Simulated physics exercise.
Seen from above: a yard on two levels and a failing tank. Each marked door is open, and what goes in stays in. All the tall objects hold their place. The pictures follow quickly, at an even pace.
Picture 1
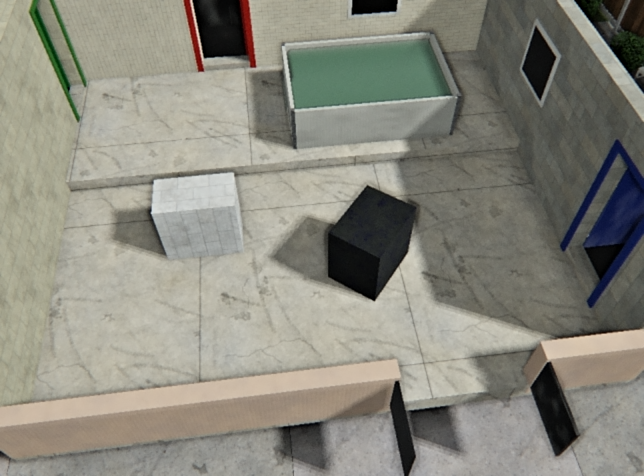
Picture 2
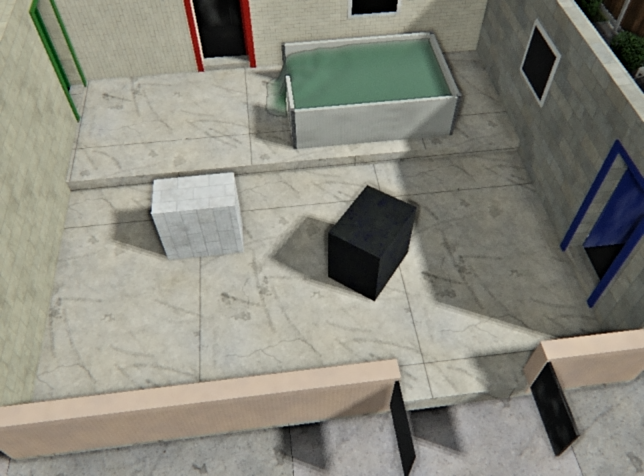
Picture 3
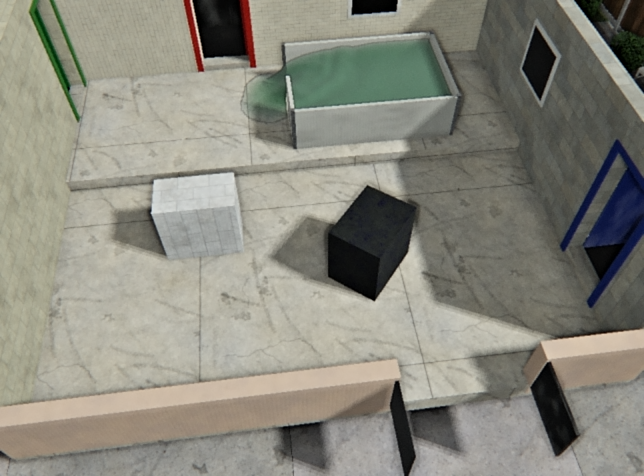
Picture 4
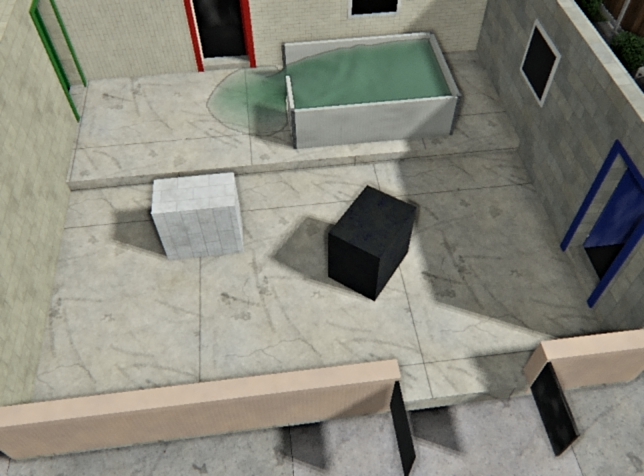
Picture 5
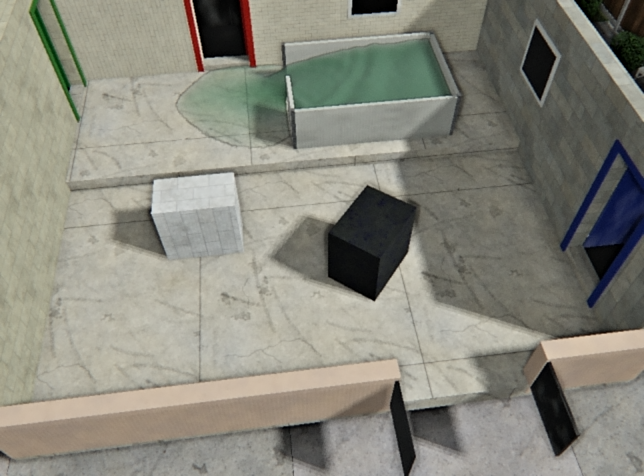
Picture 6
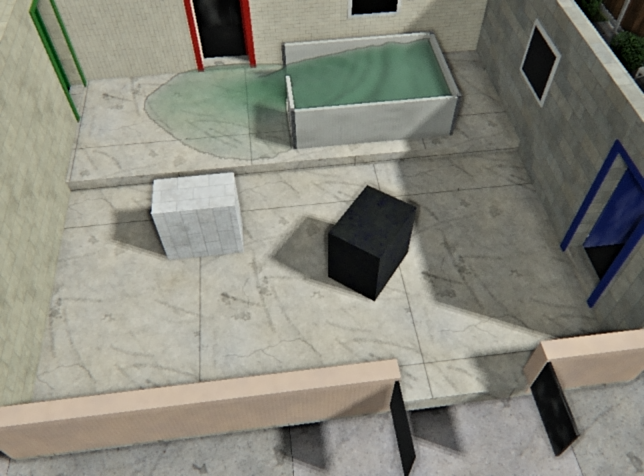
Greenish water poured out of the left end of an open tank on the raised level, then spread leftward across the pale paving in a widening pool, while the white and black blocks below stayed still.
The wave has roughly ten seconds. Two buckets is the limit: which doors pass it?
The blue door holds within the limit; the green door floods; the red door floods.
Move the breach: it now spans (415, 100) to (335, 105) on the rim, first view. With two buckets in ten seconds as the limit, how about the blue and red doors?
The blue one is over, the red one takes less.
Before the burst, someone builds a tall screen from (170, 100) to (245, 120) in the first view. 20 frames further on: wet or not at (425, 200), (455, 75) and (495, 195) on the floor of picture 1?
In that order: Dry, dry, clear.
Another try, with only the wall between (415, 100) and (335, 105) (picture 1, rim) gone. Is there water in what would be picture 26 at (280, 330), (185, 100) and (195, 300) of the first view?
One after the other: Wet, clear, flooded.
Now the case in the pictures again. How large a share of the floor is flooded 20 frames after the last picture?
Roughly 35 per cent.
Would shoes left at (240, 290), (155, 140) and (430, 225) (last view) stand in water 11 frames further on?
One after the other: No water, covered, free of water.
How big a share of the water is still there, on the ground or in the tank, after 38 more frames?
Roughly 78 per cent.
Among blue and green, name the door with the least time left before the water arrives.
It is the one in green.
A moment on, water covers 20 % of the floor; the blue door not reached, the green door under two buckets in, the red door under two buckets in.
Next, water covers 25 % of the floor; the blue door not reached, the green door far over two buckets in, the red door over two buckets in.
Then, water covers 35 % of the floor; the blue door not reached, the green door far over two buckets in, the red door far over two buckets in.
Later, water covers 50 % of the floor; the blue door not reached, the green door far over two buckets in, the red door far over two buckets in.
In the end, water covers 75 % of the floor; the blue door wet at the sill, nothing in, the green door far over two buckets in, the red door far over two buckets in.
